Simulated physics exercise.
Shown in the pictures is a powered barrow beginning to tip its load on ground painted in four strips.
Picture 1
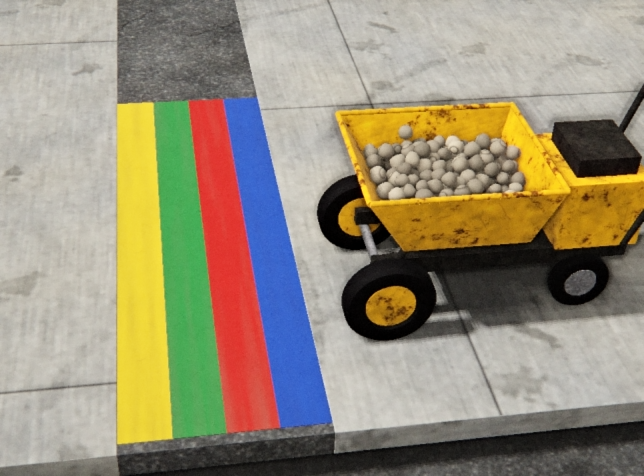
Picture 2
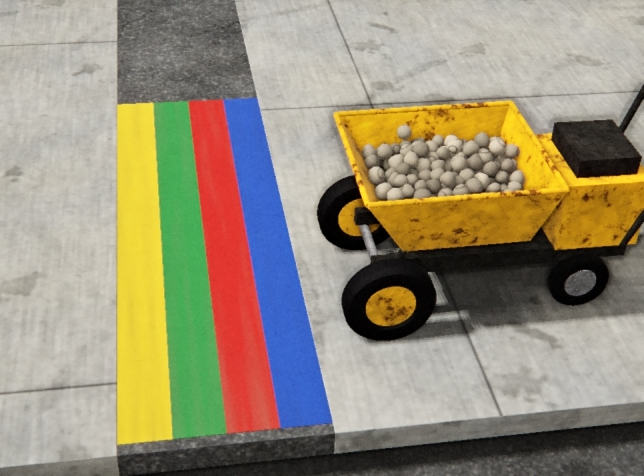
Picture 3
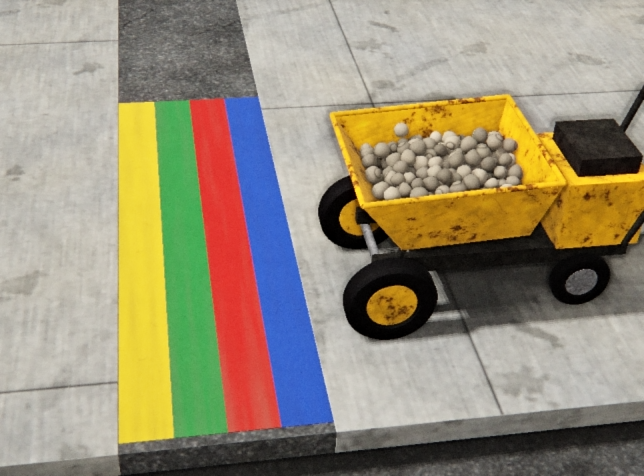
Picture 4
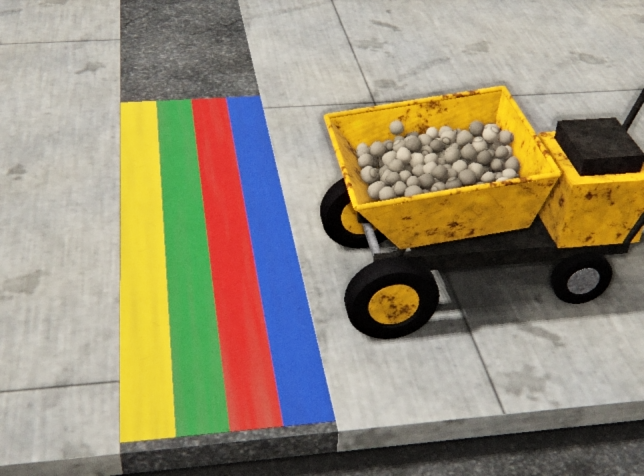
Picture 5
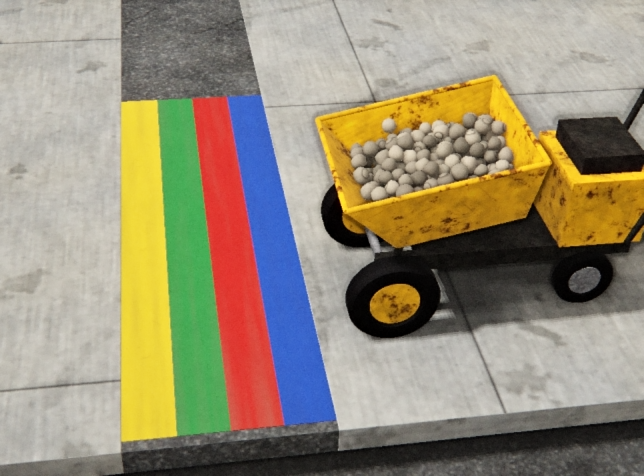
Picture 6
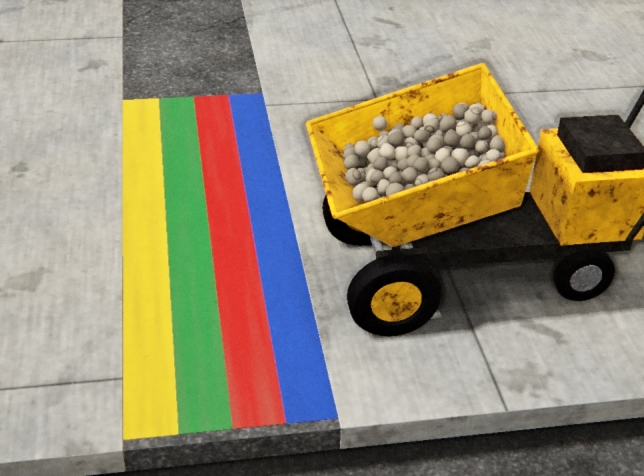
On grey paving beside strips painted yellow, green, red and blue, a small yellow powered barrow stands with its level skip full of rounded pebbles. The skip begins to tilt slowly, its right side rising and its lip dipping left toward the strips, until it is clearly slanted, the pebbles still inside.
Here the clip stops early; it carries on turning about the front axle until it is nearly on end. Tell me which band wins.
I would say the red band.
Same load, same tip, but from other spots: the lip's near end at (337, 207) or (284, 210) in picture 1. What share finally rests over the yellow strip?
First spot 20 per cent, second spot 50 per cent.
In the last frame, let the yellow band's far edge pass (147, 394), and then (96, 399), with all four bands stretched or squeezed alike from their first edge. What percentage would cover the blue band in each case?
The first gives around 10 %, the second around 10 %.
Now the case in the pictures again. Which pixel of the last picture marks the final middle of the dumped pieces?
The centre ends up roughly at (219, 289).
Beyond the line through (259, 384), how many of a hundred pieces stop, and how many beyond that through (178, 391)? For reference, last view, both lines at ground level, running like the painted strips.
First roughly 70 percent, then 20 percent.
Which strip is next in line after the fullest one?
That green strip.
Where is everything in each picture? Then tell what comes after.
In the first frame, lip of the skip near (370, 205), level; top of the load near (439, 167), river pebbles; blue strip near (297, 378); red strip near (247, 383); green strip near (196, 388); yellow strip near (143, 392).
In the second frame, lip of the skip near (368, 205), level; top of the load near (438, 167).
In the third frame, lip of the skip near (364, 206), tipped barely; top of the load near (456, 161).
In the fourth frame, lip of the skip near (357, 208), tipped a little; top of the load near (470, 153).
In the fifth frame, lip of the skip near (347, 212), tipped a little; top of the load near (477, 151).
In the sixth frame, lip of the skip near (336, 216), tipped clearly; top of the load near (474, 140); blue strip near (303, 374); red strip near (252, 378); green strip near (201, 383); yellow strip near (149, 388).
Shortly afterwards, skip tipped steeply; the whole lot in the skip.
Next, skip tipped steeply; all but a few in the skip; only a few over the red strip.
Some moments later, skip tipped right over; near half in the skip; near a quarter over the red strip; near a quarter over the green strip; a little over the yellow strip; only a few off the paint.
In the end, skip tipped right over; only a few in the skip; a little over the blue strip; near a third over the red strip; near a quarter over the green strip; a little over the yellow strip; a little off the paint.
